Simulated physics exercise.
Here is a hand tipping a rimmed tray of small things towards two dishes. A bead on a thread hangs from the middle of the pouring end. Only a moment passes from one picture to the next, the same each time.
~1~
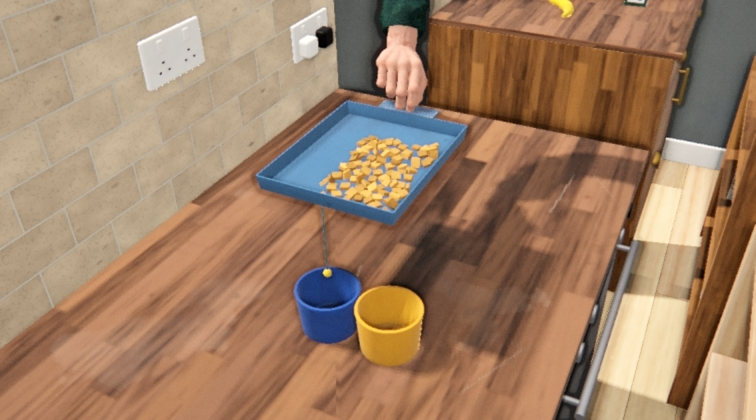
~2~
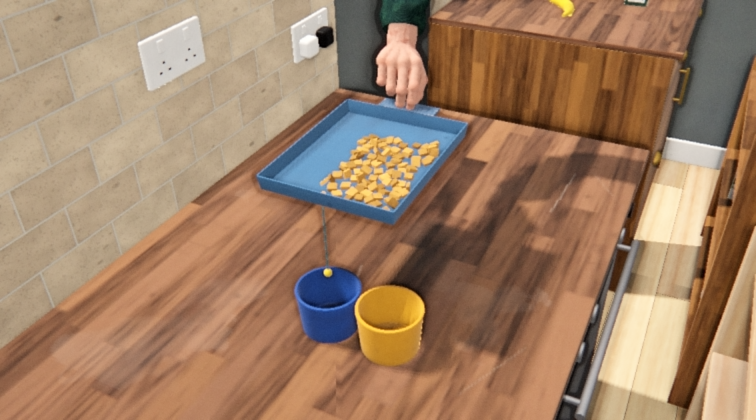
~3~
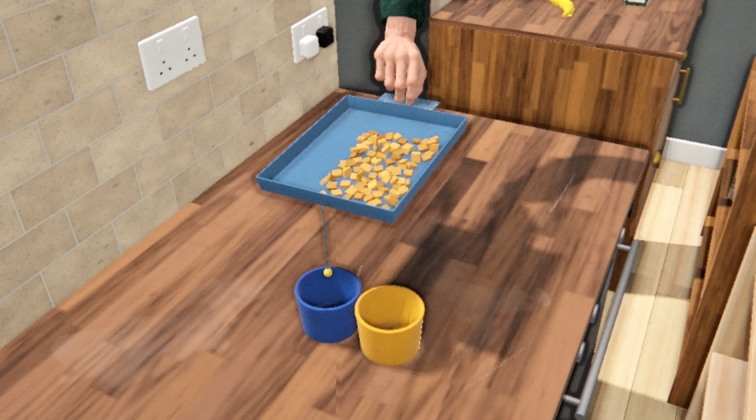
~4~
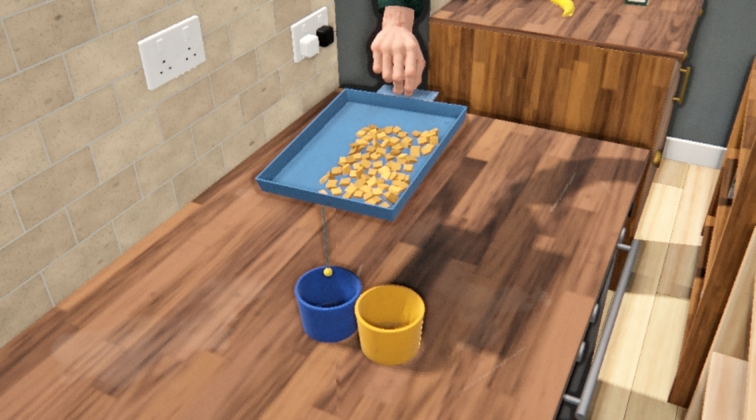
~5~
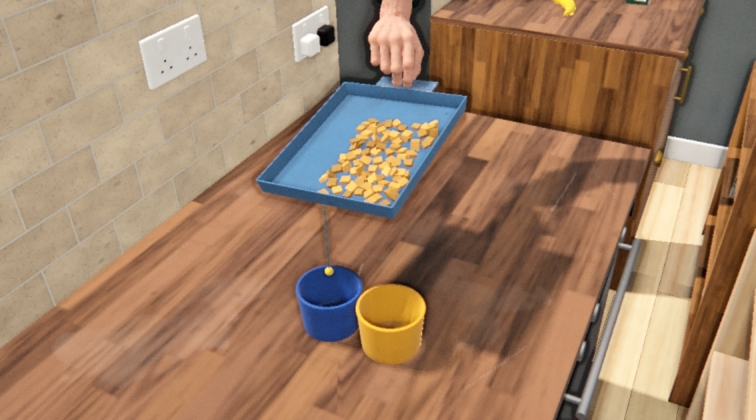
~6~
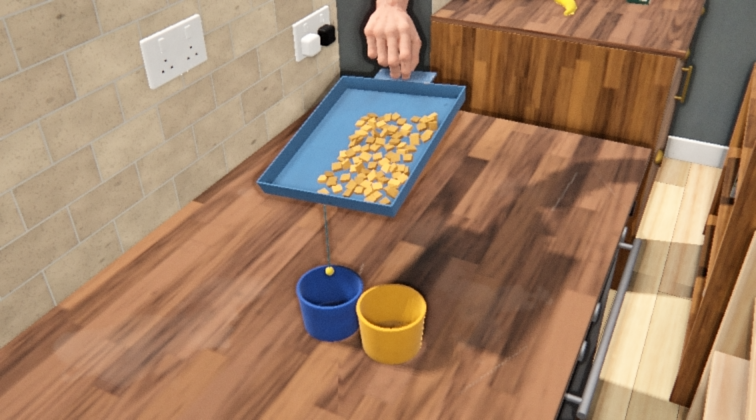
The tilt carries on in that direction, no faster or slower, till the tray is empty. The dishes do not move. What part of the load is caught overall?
Together they catch only the smaller part.
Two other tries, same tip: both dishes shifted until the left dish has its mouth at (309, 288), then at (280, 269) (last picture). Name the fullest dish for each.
One: The left dish. Two: The left-hand dish.
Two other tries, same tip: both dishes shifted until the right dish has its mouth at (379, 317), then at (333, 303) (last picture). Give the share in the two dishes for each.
About 20 and 60 per cent.
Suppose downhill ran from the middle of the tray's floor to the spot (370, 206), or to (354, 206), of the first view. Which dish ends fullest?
In turn: The right one; right.
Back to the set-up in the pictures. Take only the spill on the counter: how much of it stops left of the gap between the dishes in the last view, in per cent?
Roughly 100 in a hundred.
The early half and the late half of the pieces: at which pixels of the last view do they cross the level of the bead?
Around (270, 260) and then (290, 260).
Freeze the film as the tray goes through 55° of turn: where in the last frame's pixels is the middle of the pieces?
Roughly at (311, 181).
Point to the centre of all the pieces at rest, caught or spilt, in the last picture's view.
At about (277, 306).
Shortly afterwards, tray tipped steeply; the whole lot on the tray.
Next, tray tipped right over; the bulk on the tray; a little outside both; only a few in the air.
Some moments later, tray tipped past a quarter turn; only a few in the left dish; all but a few outside both.
In the end, tray tipped past a quarter turn; none at all in the right dish; only a few in the left dish; all but a few outside both.
